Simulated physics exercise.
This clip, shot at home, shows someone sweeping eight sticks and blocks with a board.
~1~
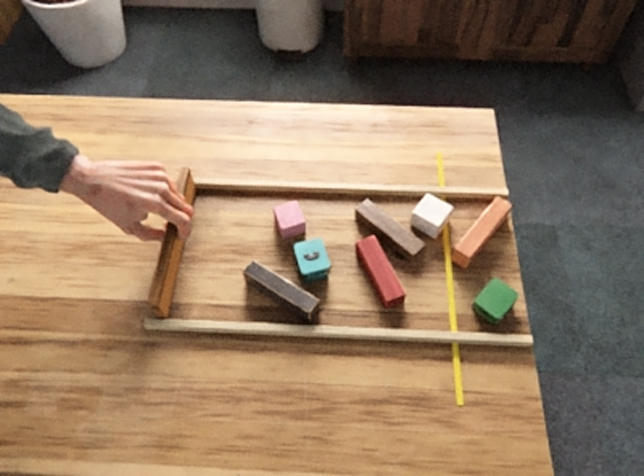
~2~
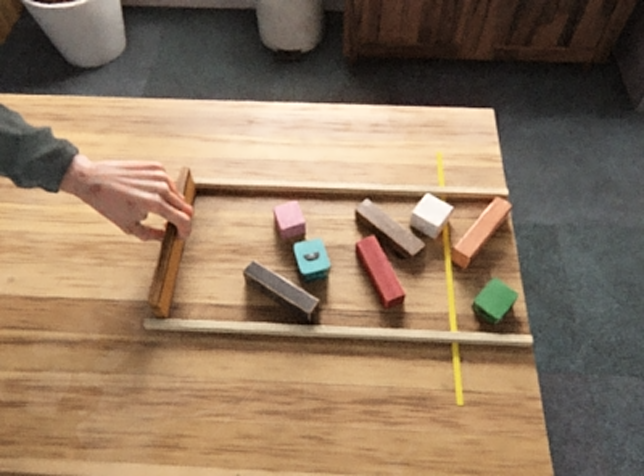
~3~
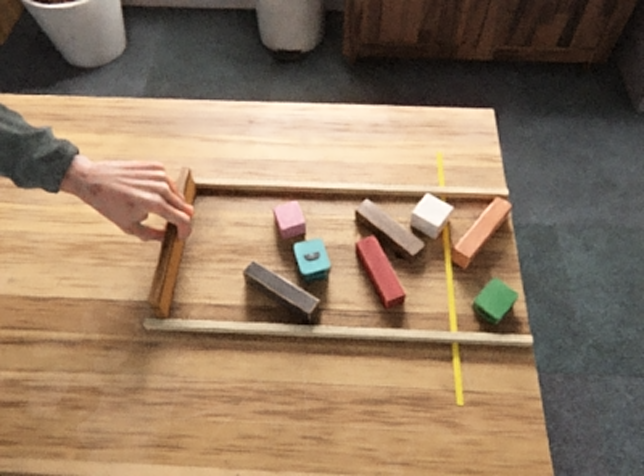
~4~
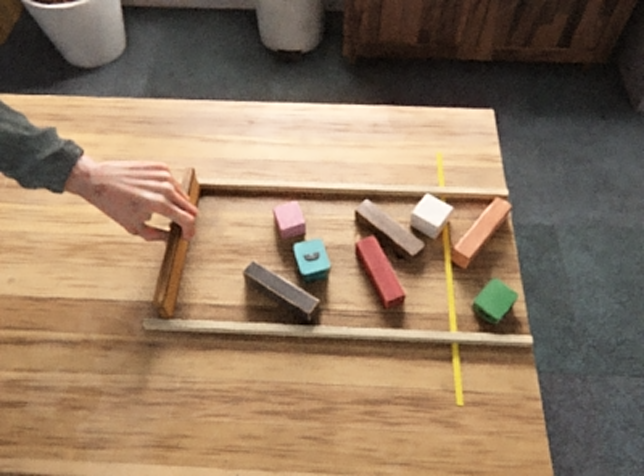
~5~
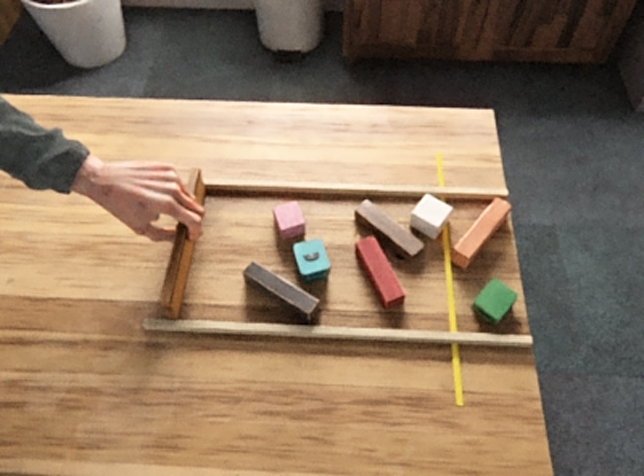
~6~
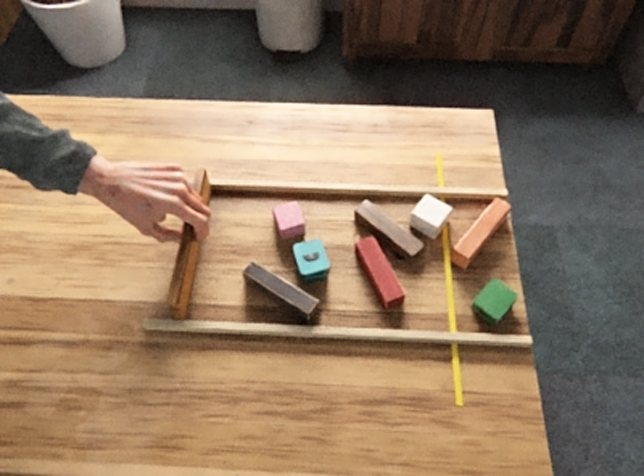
On a wooden table between two rails, a hand held a board upright and slid it slightly to the right, while the scattered colored blocks and sticks ahead of it stayed still.
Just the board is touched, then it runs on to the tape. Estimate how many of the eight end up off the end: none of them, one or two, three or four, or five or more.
The board is going to sweep off no more than two, but at least one.
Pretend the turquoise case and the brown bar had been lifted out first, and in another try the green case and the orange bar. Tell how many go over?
Falls come to 1 the first time and 0 the other time.
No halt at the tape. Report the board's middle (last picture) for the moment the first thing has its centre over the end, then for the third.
For the first, roughly (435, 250); for the next, roughly (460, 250).
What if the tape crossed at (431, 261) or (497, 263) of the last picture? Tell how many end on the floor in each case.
First try 0, second try 7.
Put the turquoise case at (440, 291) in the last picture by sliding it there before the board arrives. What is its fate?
I reckon from there it drops down.
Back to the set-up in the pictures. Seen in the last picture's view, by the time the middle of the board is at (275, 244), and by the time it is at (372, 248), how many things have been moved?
Moved so far: 2, later 6.
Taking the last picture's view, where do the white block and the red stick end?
You'll find the first one at (502, 210) and the second at (504, 266).
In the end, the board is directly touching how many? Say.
3.
A little later, none off yet; green case at rest near (494, 303); orange bar at rest near (481, 233); white block at rest near (431, 217).
Next, none off yet; green case at rest near (494, 303); orange bar at rest near (481, 233); white block moving near (439, 215).
When it is over, the number that fall off is one or two; down, orange bar and green case.
